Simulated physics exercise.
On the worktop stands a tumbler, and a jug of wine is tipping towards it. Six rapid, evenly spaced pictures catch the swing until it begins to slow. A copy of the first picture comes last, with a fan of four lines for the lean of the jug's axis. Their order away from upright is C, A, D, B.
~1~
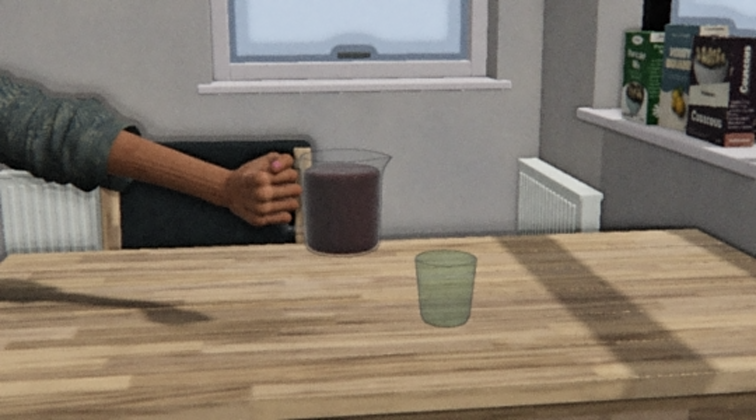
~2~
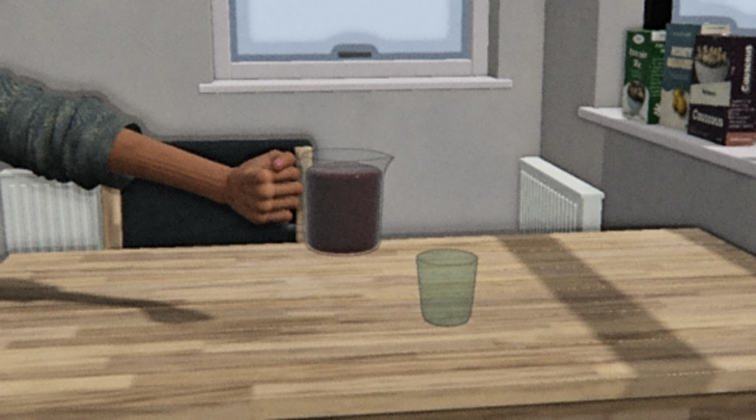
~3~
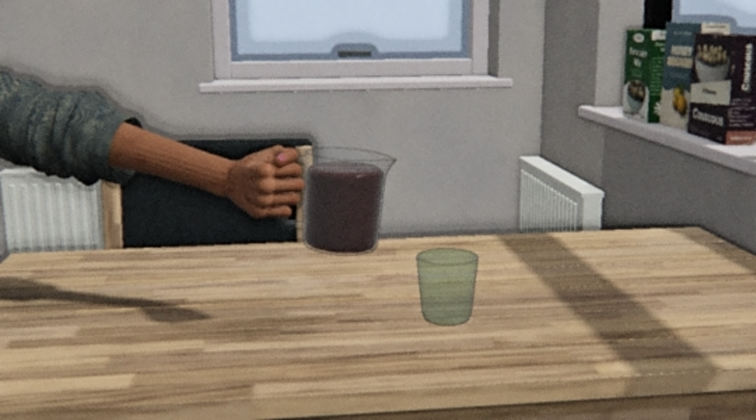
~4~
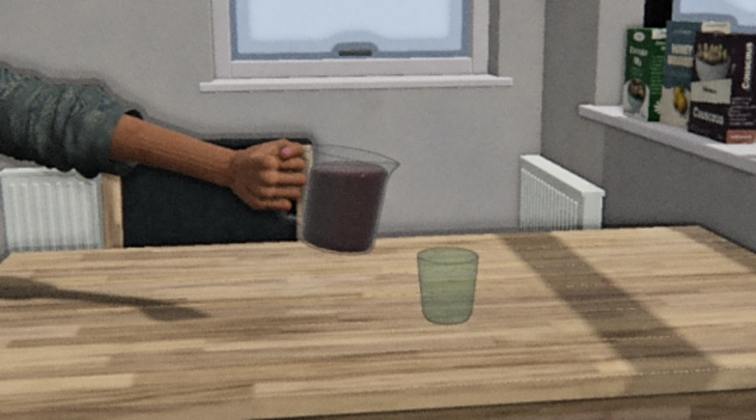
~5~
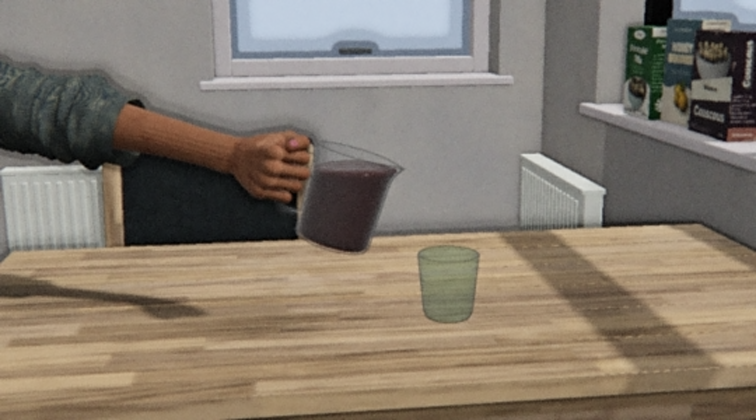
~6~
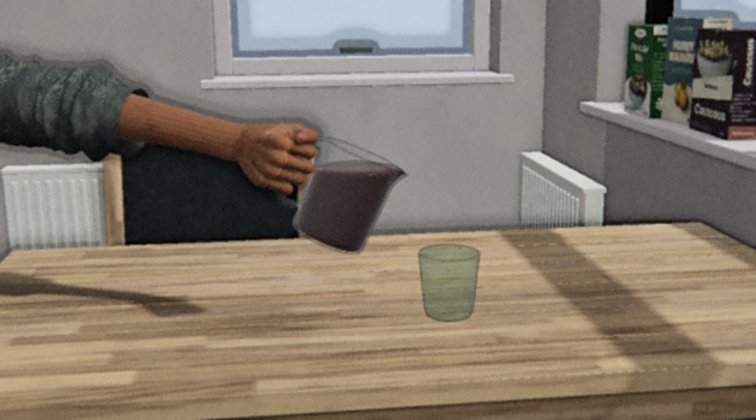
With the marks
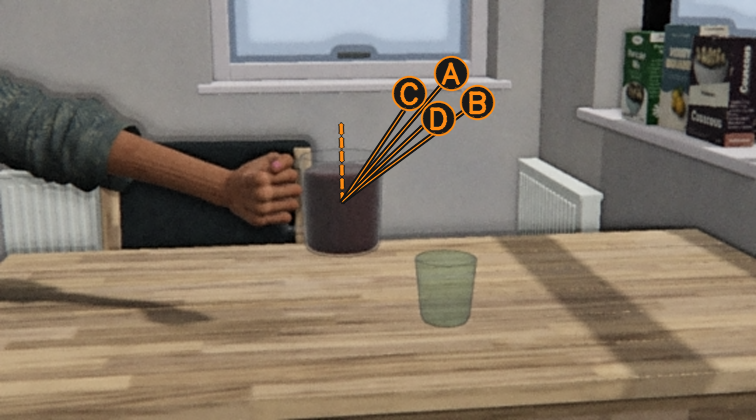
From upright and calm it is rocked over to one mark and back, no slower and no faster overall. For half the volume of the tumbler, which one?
The best line is D.
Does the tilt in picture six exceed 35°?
No.
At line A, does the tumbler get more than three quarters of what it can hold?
No.
On the marked copy, A at (440, 86); B at (463, 112); C at (403, 111); D at (422, 127).
Choosing A, the tumbler ends with about 36 % of what it can hold.
Choosing B, the tumbler ends with about 67 % of what it can hold.
Choosing C, the tumbler ends with about 21 % of what it can hold.
Choosing D, the tumbler ends with about 51 % of what it can hold.
